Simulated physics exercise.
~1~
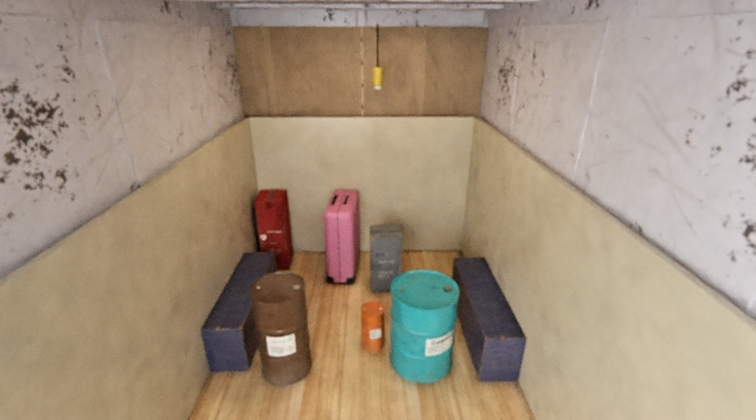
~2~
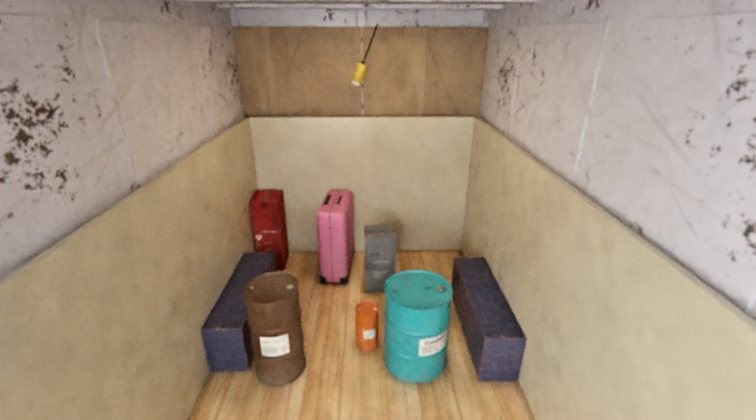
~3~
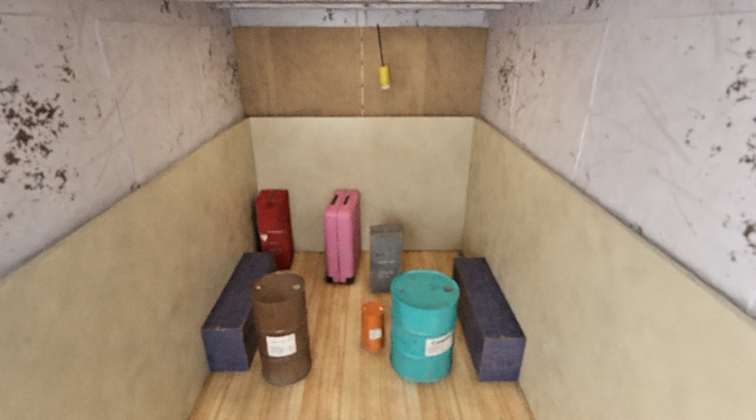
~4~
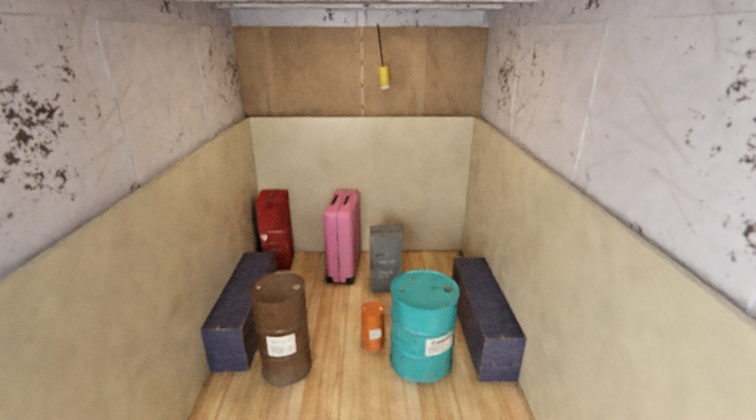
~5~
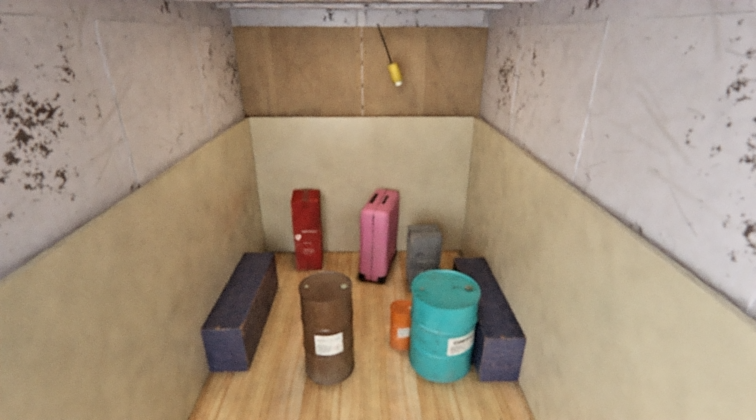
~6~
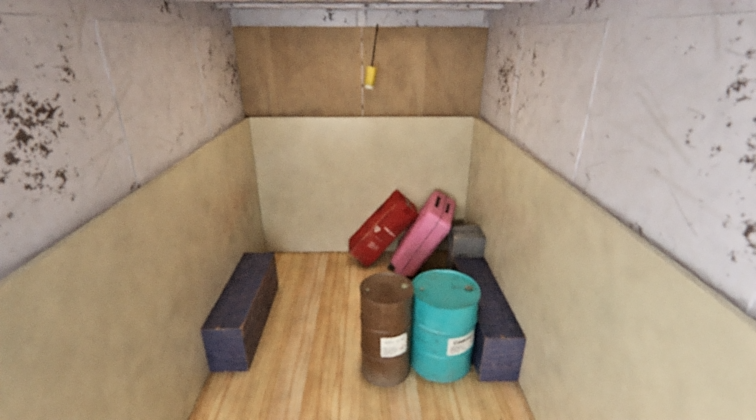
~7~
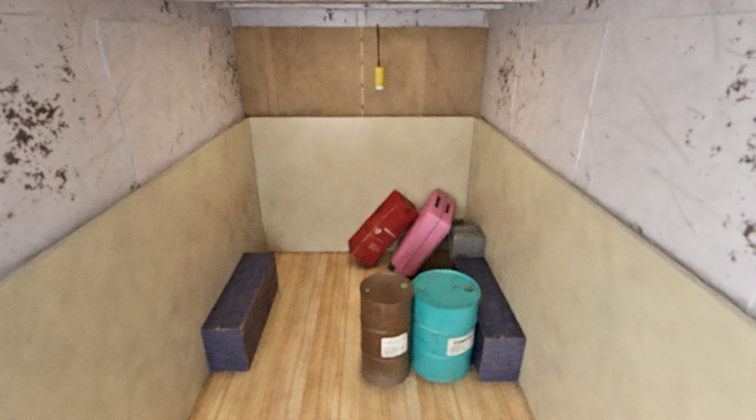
The suitcases, drums and small boxes in the load bay shifted slightly left and back, then slid right together until they bunched up against the right side, where the red case and the pink suitcase ended up leaning over beside the upright brown and turquoise drums.
